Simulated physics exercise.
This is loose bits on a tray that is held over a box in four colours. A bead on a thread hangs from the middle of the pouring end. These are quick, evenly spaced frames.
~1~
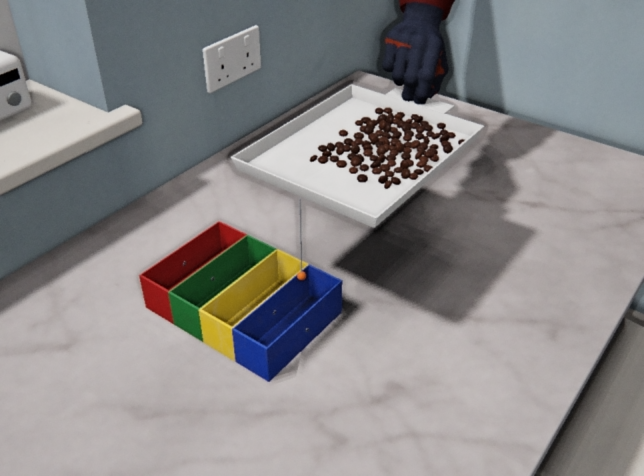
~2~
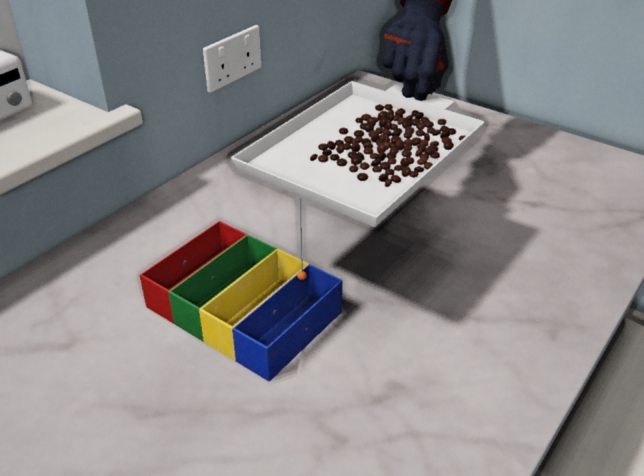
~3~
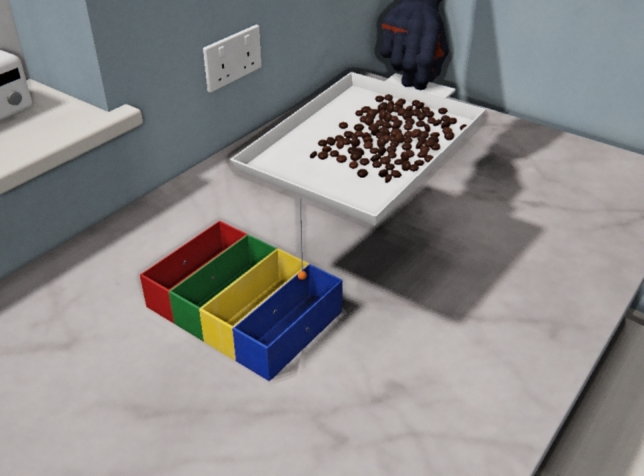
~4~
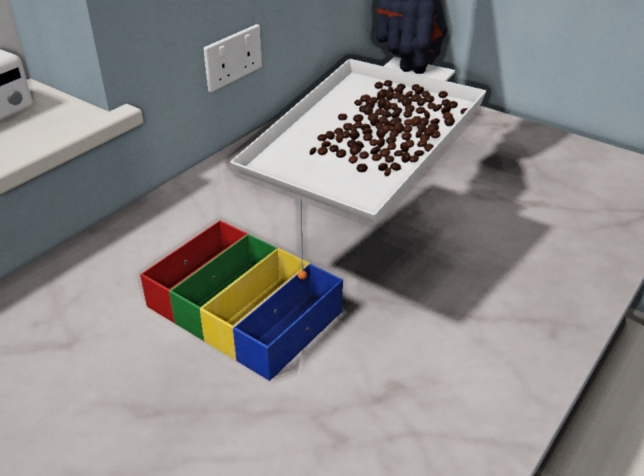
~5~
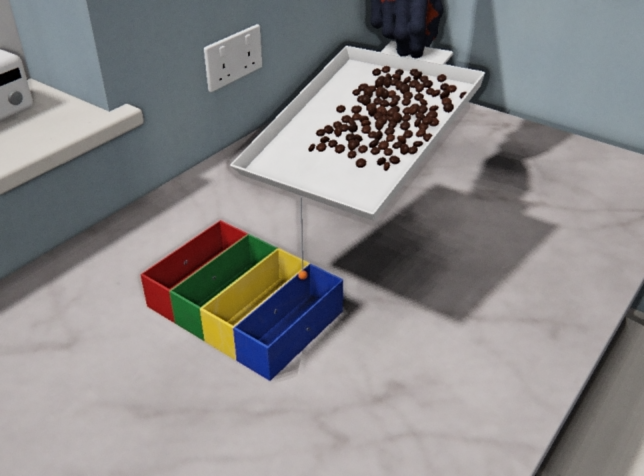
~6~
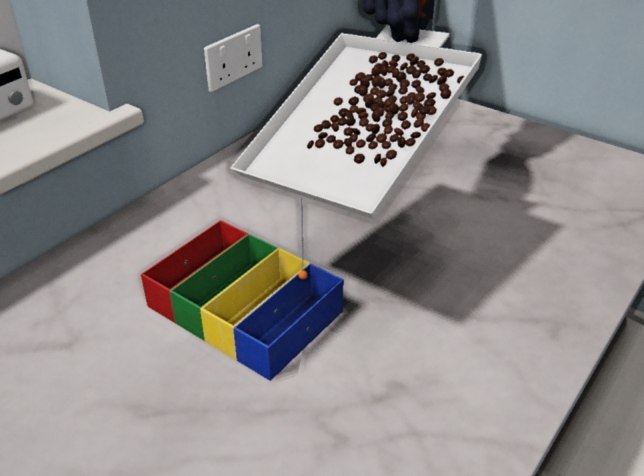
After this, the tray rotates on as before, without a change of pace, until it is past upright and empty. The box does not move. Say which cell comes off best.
The green one ends fullest.
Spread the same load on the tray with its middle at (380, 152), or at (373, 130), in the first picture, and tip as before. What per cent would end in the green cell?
Near 50 % and 50 %.
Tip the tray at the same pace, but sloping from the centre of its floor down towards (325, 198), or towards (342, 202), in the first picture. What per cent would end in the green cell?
In turn 0 and 0 in a hundred.
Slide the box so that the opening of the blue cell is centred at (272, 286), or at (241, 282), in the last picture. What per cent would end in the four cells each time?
Near 80 % and 70 %.
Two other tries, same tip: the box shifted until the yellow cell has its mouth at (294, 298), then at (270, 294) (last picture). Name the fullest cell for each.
The first try: The cell in red. The second: Green.
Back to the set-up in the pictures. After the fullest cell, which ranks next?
The runner-up: Yellow.
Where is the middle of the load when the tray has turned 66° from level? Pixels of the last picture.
Around (270, 178).
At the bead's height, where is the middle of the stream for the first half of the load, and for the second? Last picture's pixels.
The first part at (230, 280); the rest at (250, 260).
Shortly afterwards, tray tipped steeply; the bulk on the tray; a little falling or outside the box.
Next, tray tipped past a quarter turn; a little on the tray; near a third in the green cell; near a quarter in the yellow cell; a little in the blue cell; only a few in the red cell; near a quarter falling or outside the box.
Some moments later, tray tipped past a quarter turn; near half in the green cell; near a quarter in the yellow cell; near a quarter in the blue cell; only a few in the red cell; a little falling or outside the box.
In the end, tray tipped past a quarter turn; near half in the green cell; near a quarter in the yellow cell; near a quarter in the blue cell; only a few in the red cell; a little outside the box.
